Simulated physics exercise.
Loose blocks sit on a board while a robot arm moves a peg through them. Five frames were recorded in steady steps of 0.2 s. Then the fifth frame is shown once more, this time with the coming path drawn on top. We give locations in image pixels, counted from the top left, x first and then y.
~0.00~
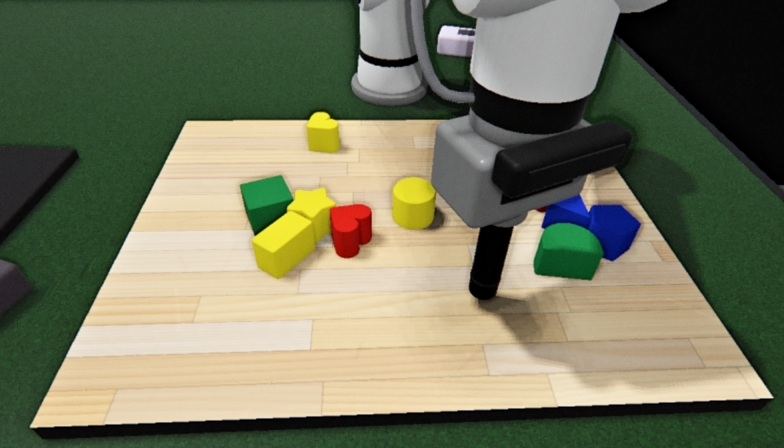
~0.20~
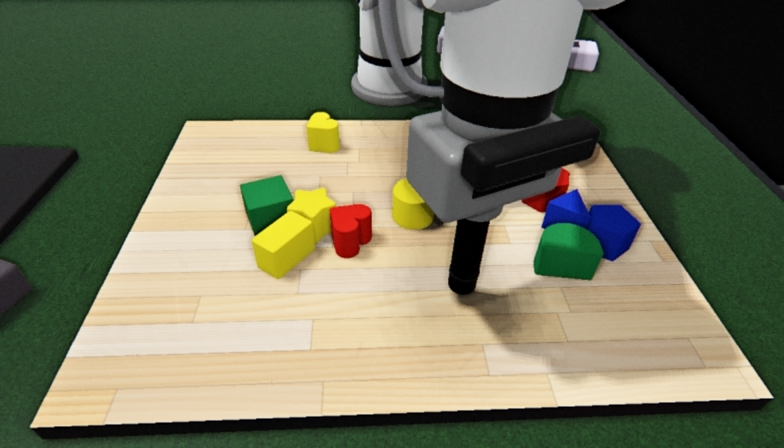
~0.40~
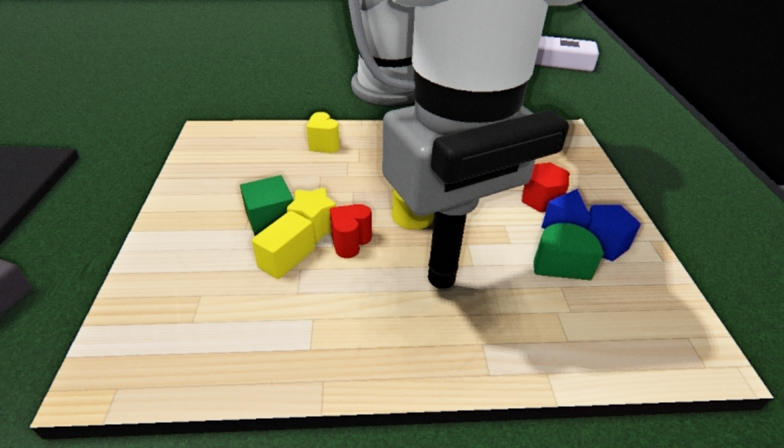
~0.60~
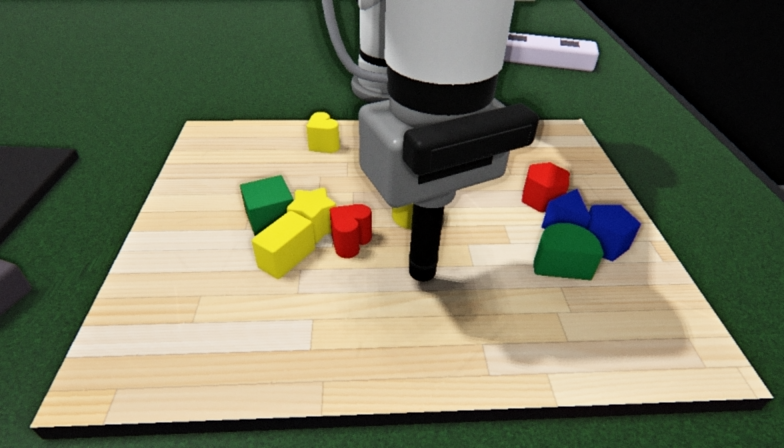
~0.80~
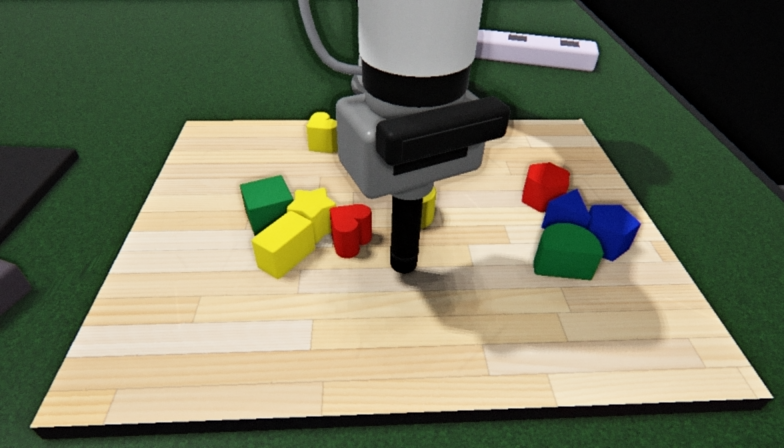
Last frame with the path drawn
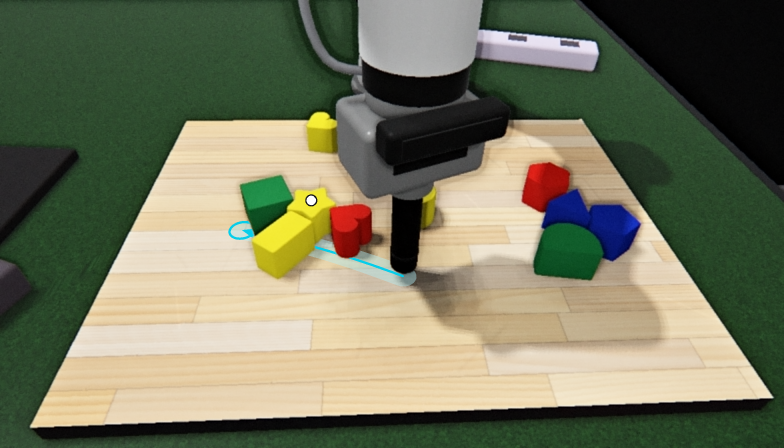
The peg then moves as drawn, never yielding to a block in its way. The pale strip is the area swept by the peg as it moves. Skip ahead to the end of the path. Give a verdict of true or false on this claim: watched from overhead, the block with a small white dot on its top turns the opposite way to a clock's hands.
It is true.
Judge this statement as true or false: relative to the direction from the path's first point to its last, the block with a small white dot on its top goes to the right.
Verdict: True.
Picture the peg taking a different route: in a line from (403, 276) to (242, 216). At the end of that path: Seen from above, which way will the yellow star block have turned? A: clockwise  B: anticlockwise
My pick is B.
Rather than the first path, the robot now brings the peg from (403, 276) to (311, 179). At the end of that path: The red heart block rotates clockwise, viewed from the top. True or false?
That statement is not accurate.
The line goes from (403, 276) through (321, 249) to (242, 230); the dot is on the yellow star block.
On the path given first. One third of the way, peg (347, 246); yellow star block (312, 196), turned 20° anticlockwise; red heart block (343, 209), turned 35° clockwise.
Two thirds of the way, peg (293, 231); green four-sided block (264, 190); yellow rectangular block (263, 227), turned 50° anticlockwise; yellow star block (309, 187), turned 35° anticlockwise; red heart block (340, 205), turned 75° clockwise.
At the end, peg (240, 219); green four-sided block (255, 183), turned 30° clockwise; yellow rectangular block (245, 229), turned 100° anticlockwise; yellow star block (309, 187), turned 35° anticlockwise; red heart block (340, 205), turned 75° clockwise.
